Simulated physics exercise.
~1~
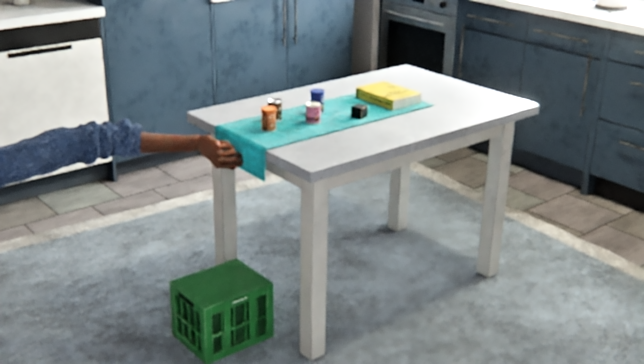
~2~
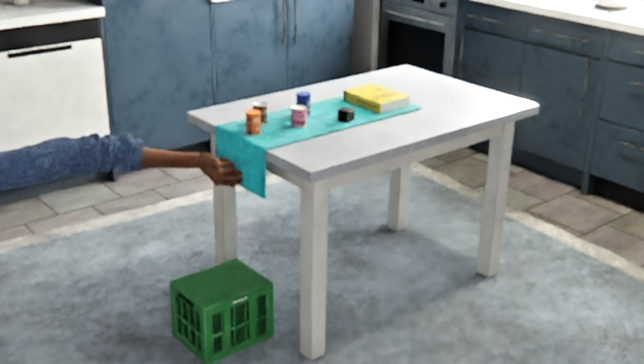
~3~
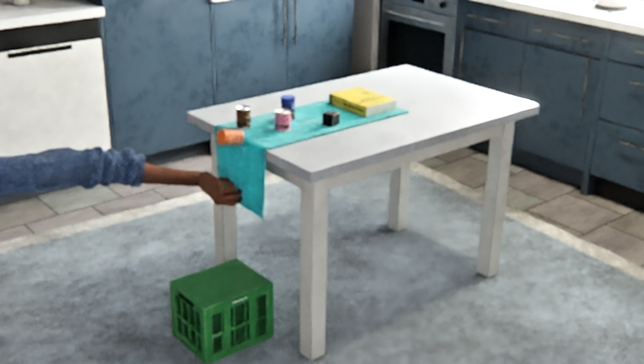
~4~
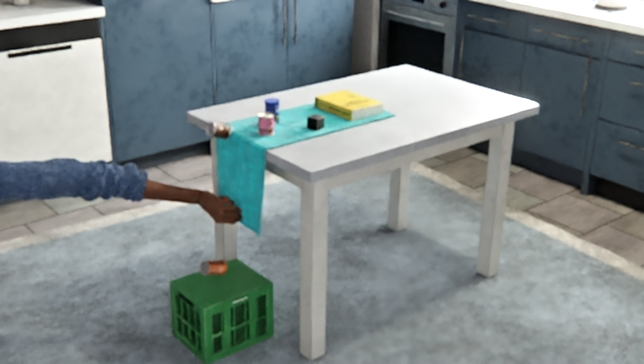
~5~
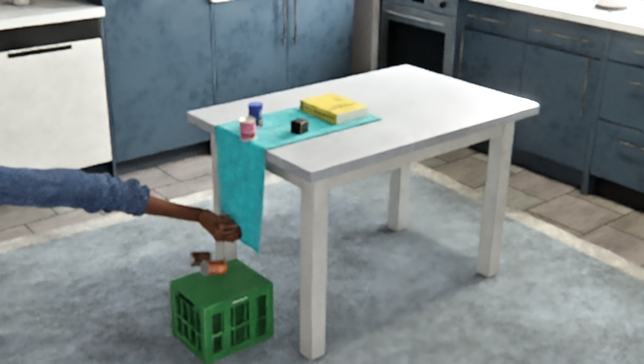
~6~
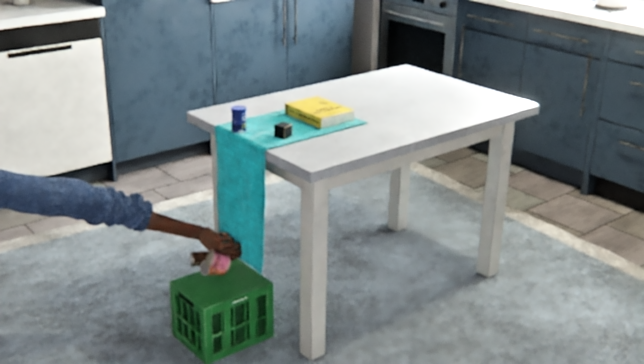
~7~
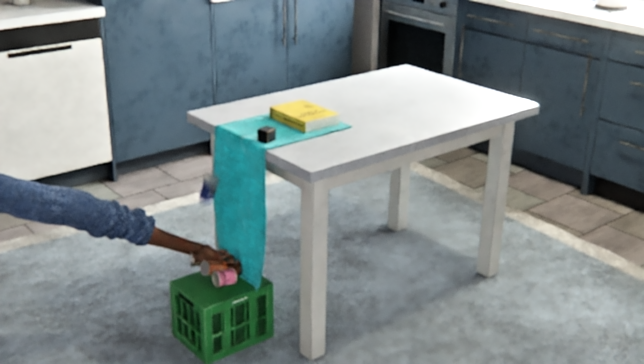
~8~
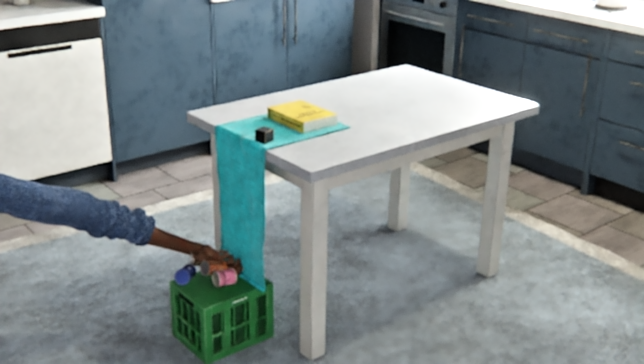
Turquoise scarf being pulled down off a white table's end by a hand, four small cans toppling onto a green crate, black cube and yellow book remaining.
